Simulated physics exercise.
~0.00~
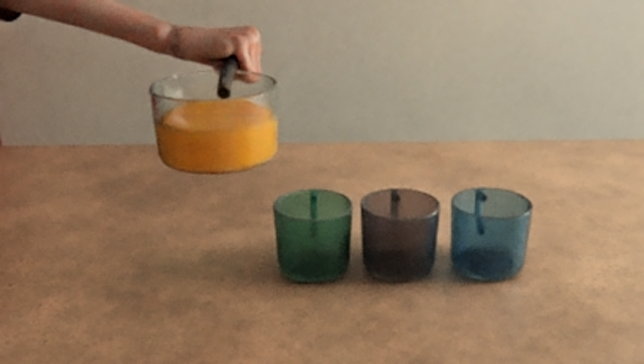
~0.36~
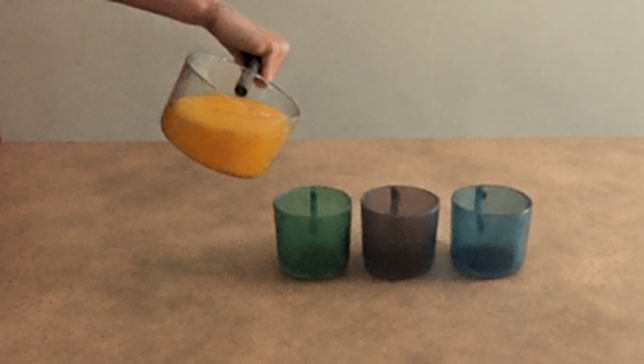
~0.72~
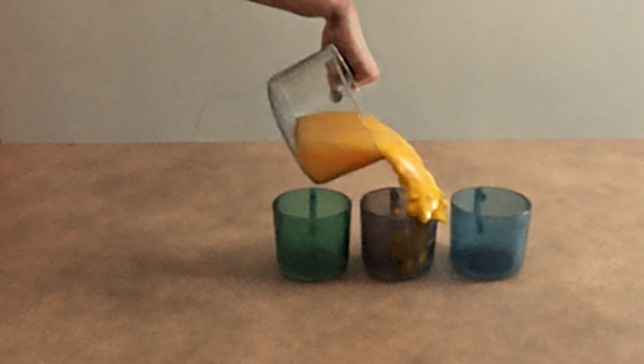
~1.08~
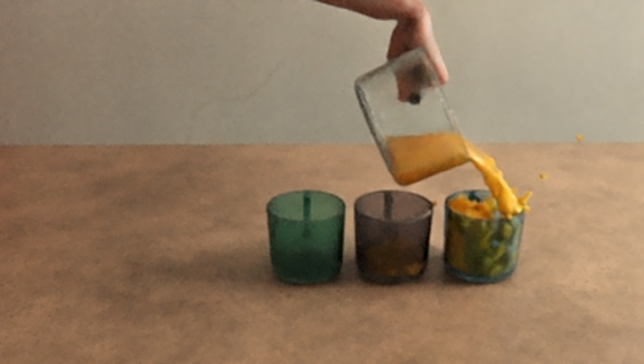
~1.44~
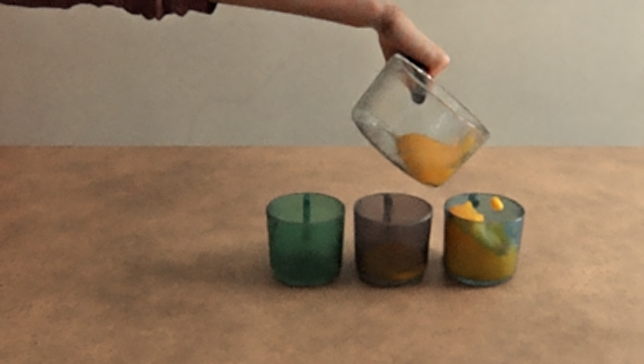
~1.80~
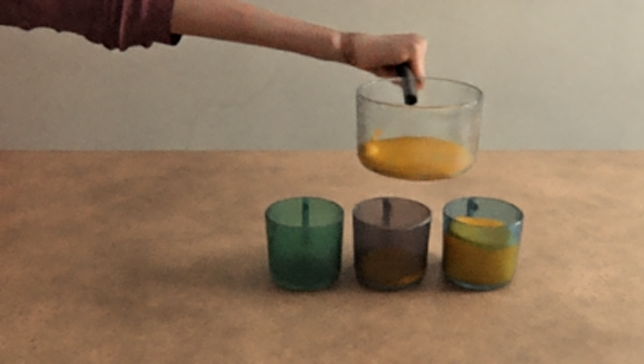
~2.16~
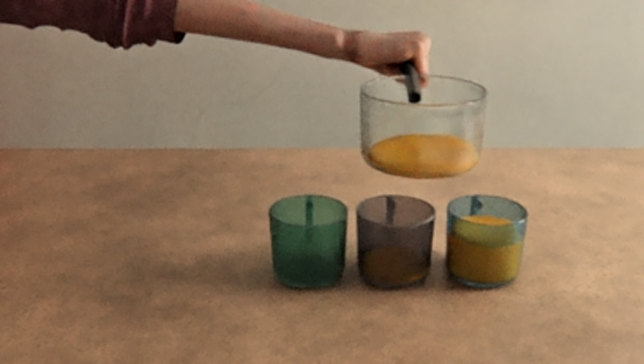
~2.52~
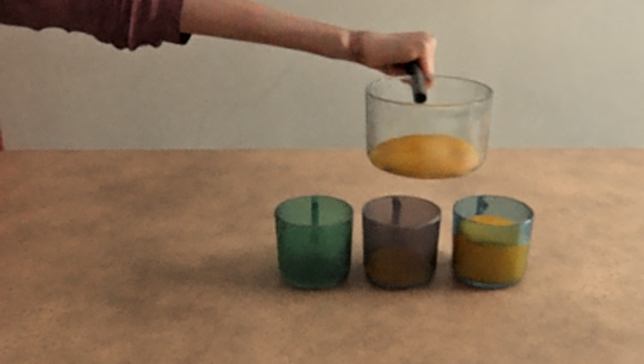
A hand tipped a clear pan of orange juice while moving it right over three coloured mugs, pouring a little into the middle one and much more into the right, then levelled it with some juice left, the green left mug still empty.
